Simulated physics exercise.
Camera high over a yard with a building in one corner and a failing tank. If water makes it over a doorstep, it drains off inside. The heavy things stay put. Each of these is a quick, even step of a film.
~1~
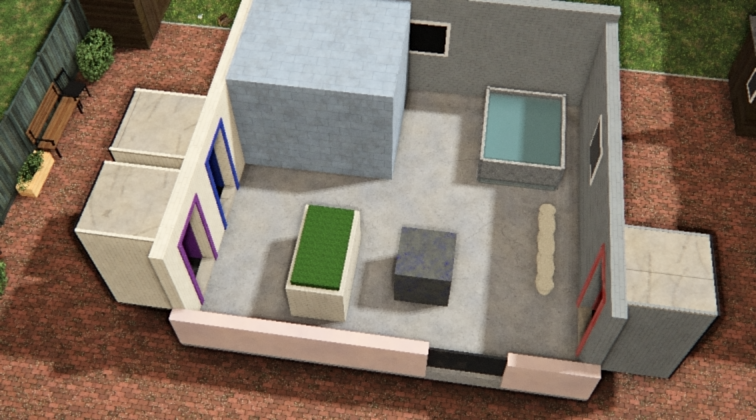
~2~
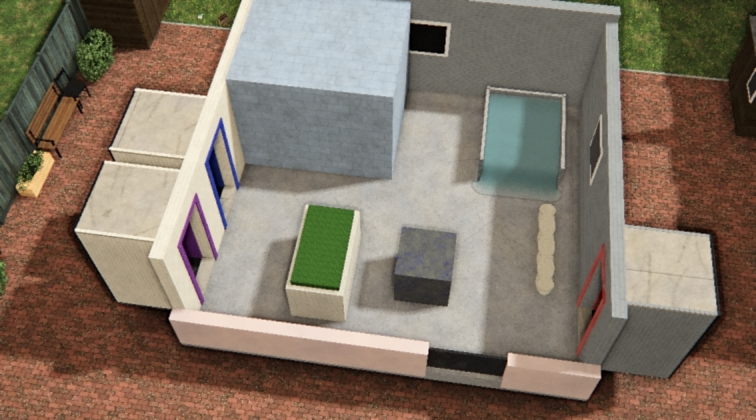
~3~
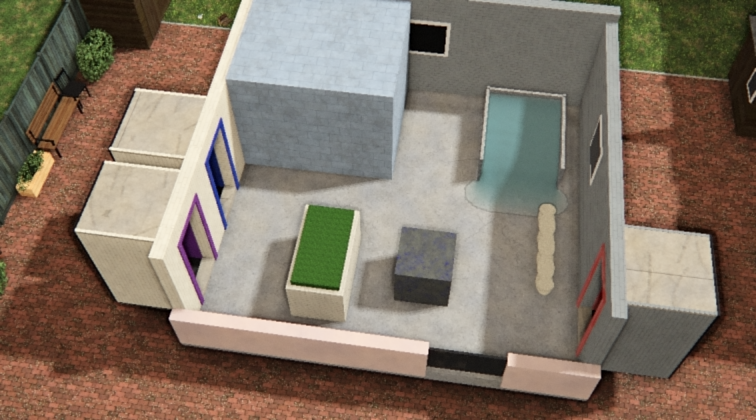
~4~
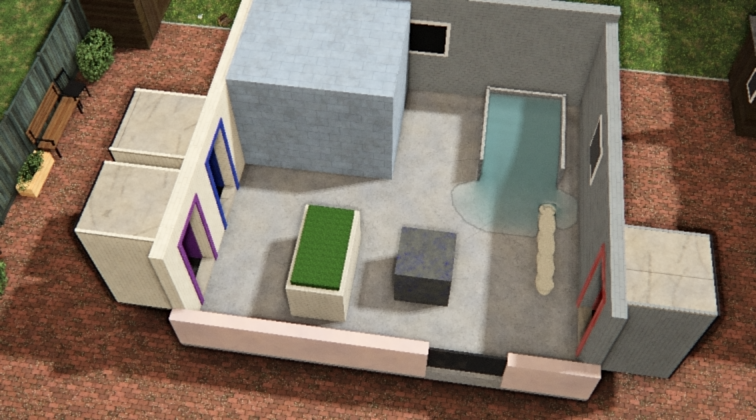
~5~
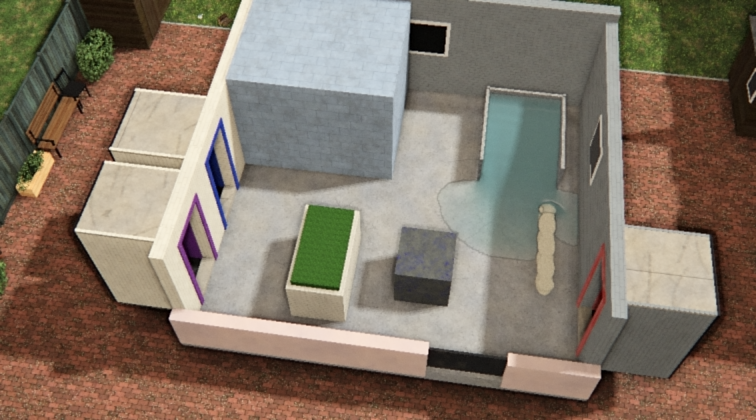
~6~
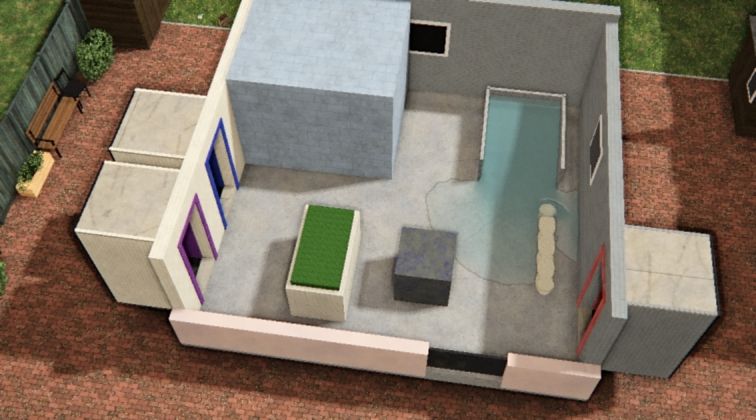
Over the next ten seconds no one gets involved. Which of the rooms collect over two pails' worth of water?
The red door will break the limit, the purple door will respect the limit, the blue door will respect the limit.
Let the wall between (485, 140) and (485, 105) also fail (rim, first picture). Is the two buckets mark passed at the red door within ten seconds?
So the red door ends up below after ten seconds.
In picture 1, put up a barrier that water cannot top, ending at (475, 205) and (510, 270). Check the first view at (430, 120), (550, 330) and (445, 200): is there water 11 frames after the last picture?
Taking them in order, I'd say parched, soaked and soaked.
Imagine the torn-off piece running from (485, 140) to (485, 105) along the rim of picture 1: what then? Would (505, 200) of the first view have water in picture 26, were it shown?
There: Not flooded.
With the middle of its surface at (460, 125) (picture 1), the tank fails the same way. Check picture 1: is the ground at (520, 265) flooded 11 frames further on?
Answer: Submerged.
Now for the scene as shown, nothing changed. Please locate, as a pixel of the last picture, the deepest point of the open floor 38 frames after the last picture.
My best guess is roughly (195, 328).
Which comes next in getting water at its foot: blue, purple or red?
That would be the one in red.
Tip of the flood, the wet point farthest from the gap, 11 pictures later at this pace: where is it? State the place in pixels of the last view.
(363, 350).
A moment on, water covers 35 % of the floor; the red door wet at the sill, nothing in, the purple door not reached, the blue door not reached.
Next, water covers 40 % of the floor; the red door wet at the sill, nothing in, the purple door not reached, the blue door not reached.
Then, water covers 60 % of the floor; the red door under two buckets in, the purple door not reached, the blue door not reached.
Later, water covers 80 % of the floor; the red door over two buckets in, the purple door under two buckets in, the blue door wet at the sill, nothing in.
In the end, water covers 95 % of the floor; the red door over two buckets in, the purple door under two buckets in, the blue door wet at the sill, nothing in.
